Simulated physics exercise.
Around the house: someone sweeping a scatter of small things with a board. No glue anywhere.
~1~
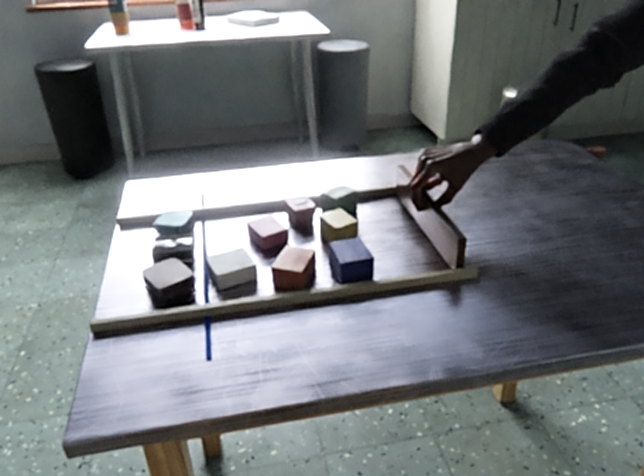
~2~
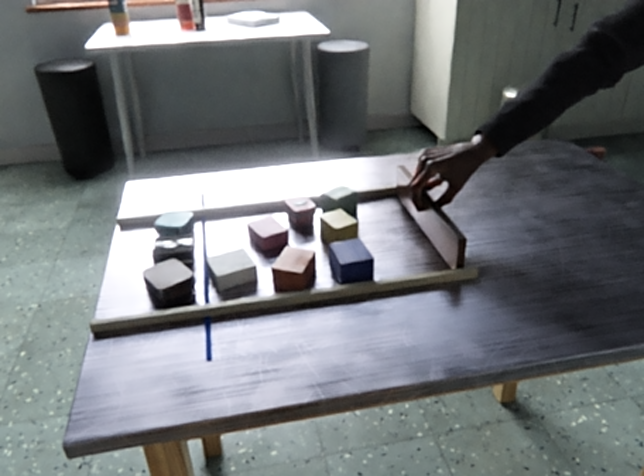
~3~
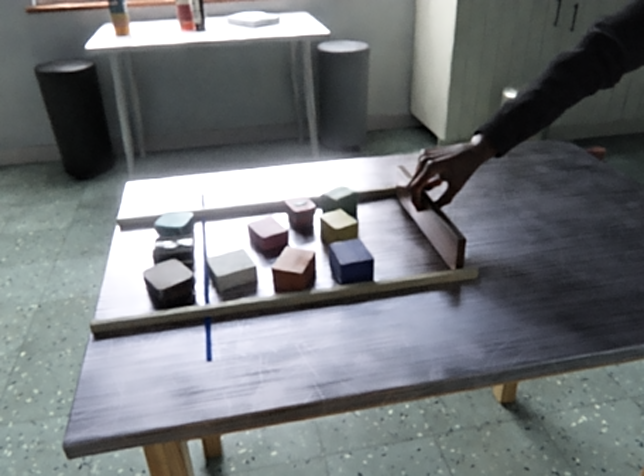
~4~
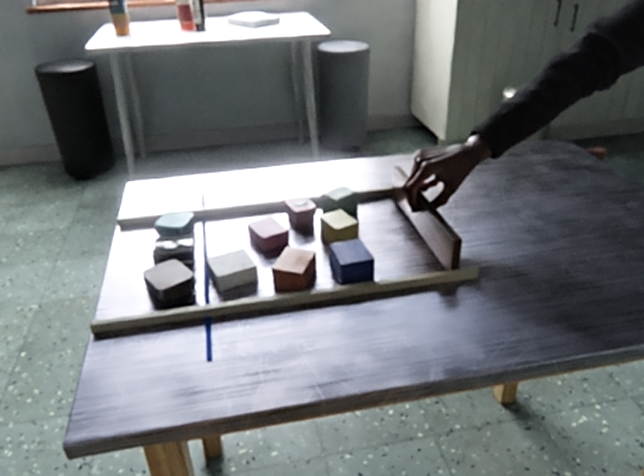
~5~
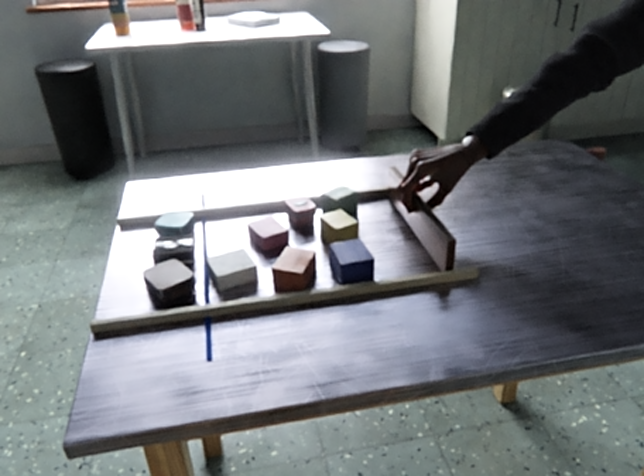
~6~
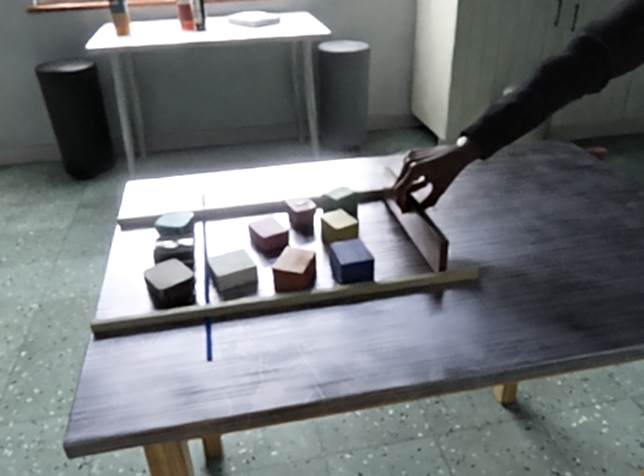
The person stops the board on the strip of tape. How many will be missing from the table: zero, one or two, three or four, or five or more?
Outcome: The number that fall off is one or two.
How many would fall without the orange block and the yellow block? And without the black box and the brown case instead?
It would be 0 and 0.
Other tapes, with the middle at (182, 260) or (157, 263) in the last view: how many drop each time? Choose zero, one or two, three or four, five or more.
One after another: Either three or four; three to four.
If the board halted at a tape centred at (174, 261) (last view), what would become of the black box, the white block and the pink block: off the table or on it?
The black box is lost, the white block drops off, the pink block stays on.
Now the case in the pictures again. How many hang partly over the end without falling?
Overhanging: 2.
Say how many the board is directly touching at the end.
It touches 4.
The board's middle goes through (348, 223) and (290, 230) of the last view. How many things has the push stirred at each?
By then 4, and 8.
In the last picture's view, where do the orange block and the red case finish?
Near (152, 289) and (186, 232).
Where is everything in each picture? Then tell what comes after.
Brown case (169, 281); black box (174, 250); turquoise case (175, 225); board (426, 213); tape (205, 257), in the first picture.
Black box (174, 251); green block (339, 202), in the second picture.
Turquoise case (175, 226); board (426, 213), in the third picture.
Brown case (169, 282); pink block (268, 233), in the fourth picture.
Black box (174, 251); white block (232, 269), in the fifth picture.
Brown case (169, 282); black box (175, 251); turquoise case (176, 226); board (411, 215); tape (206, 257), in the sixth picture.
A little later, none off yet; brown case at rest near (169, 282); black box at rest near (175, 251); turquoise case at rest near (176, 226).
Next, none off yet; brown case shifted a little near (144, 286); black box at rest near (174, 251); turquoise case at rest near (176, 226).
When it is over, the number that fall off is one or two; down, brown case.
